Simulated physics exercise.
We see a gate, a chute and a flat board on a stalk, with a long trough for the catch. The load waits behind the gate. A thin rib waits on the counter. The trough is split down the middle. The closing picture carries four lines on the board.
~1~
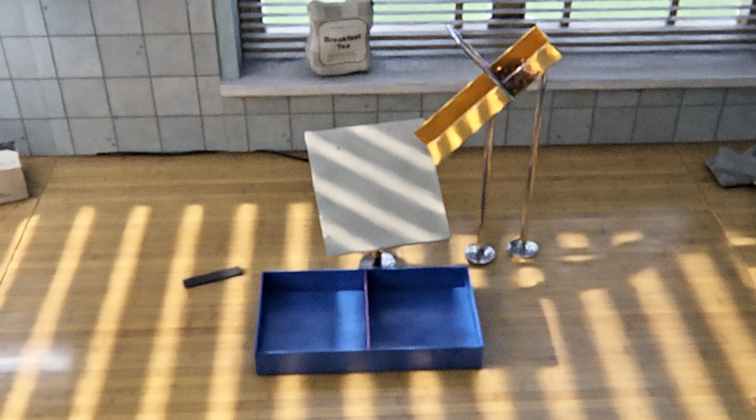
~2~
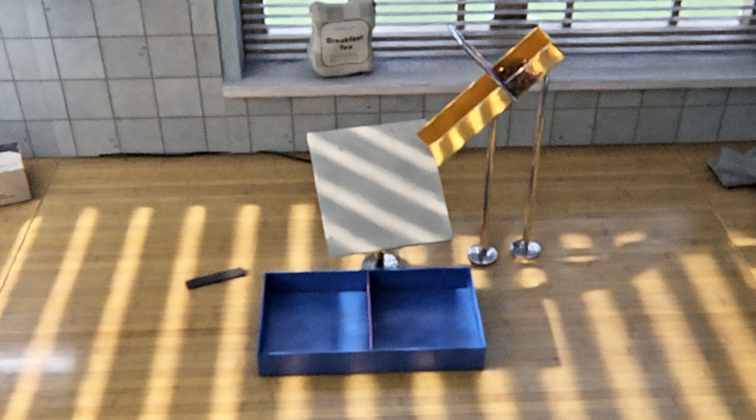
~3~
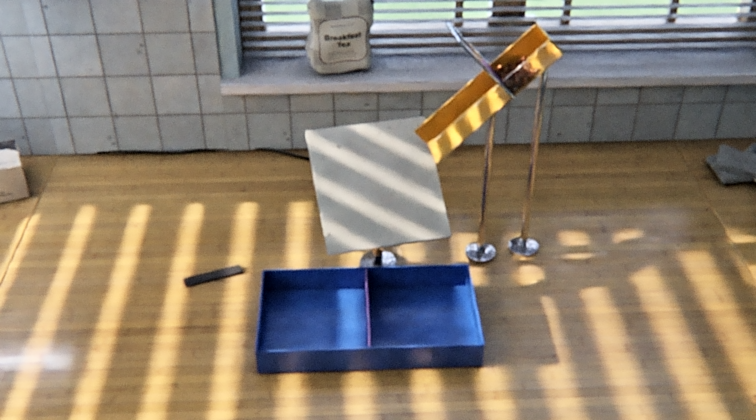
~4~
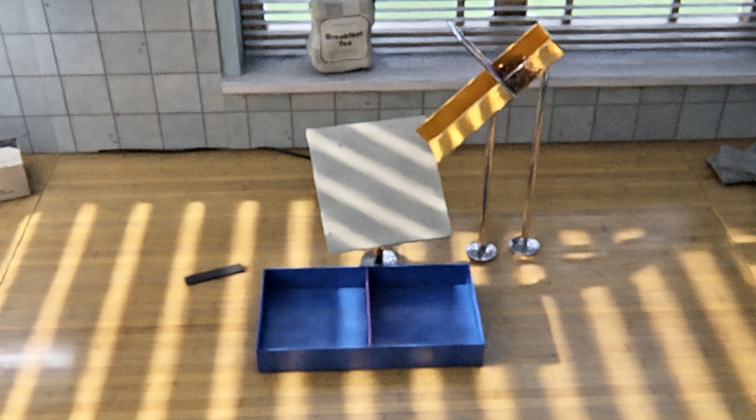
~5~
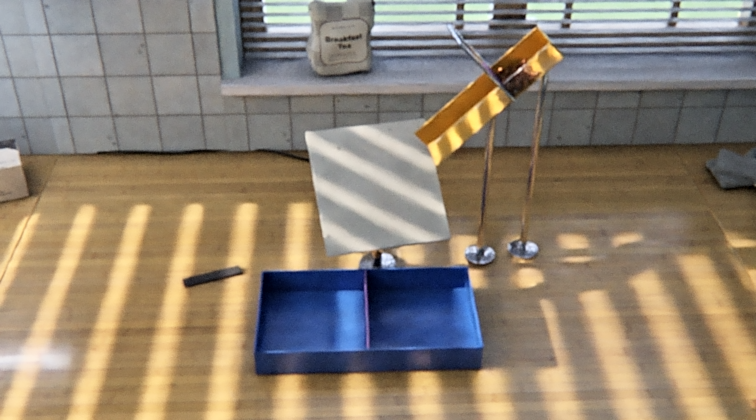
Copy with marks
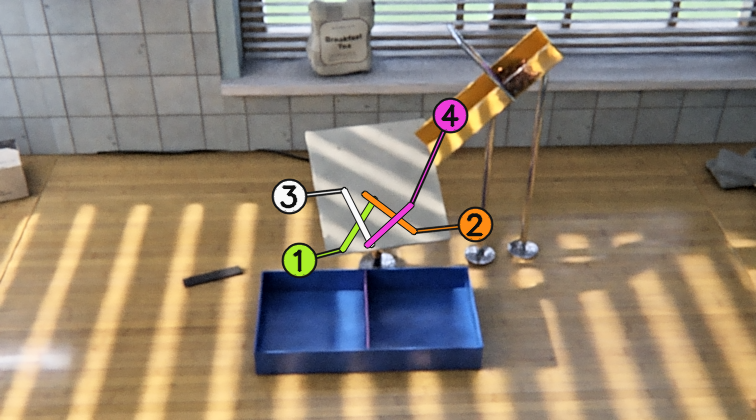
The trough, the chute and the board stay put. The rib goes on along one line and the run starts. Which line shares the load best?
The best line is 1.
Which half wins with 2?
The right half.
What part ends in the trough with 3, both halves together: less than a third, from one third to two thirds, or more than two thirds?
It is more than two thirds.
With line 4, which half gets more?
The left half.
On the marked copy, line 1 from (374, 199) to (342, 249); line 2 from (364, 194) to (414, 231); line 3 from (344, 190) to (371, 244); line 4 from (410, 205) to (367, 244).
If 1 is chosen, of what is caught, close to half in the left half, close to half in the right.
If 2 is chosen, of what is caught, a small share in the left half, all but a few in the right.
If 3 is chosen, of what is caught, only a few in the left half, all but a few in the right.
If 4 is chosen, of what is caught, the whole lot in the left half, none at all in the right.
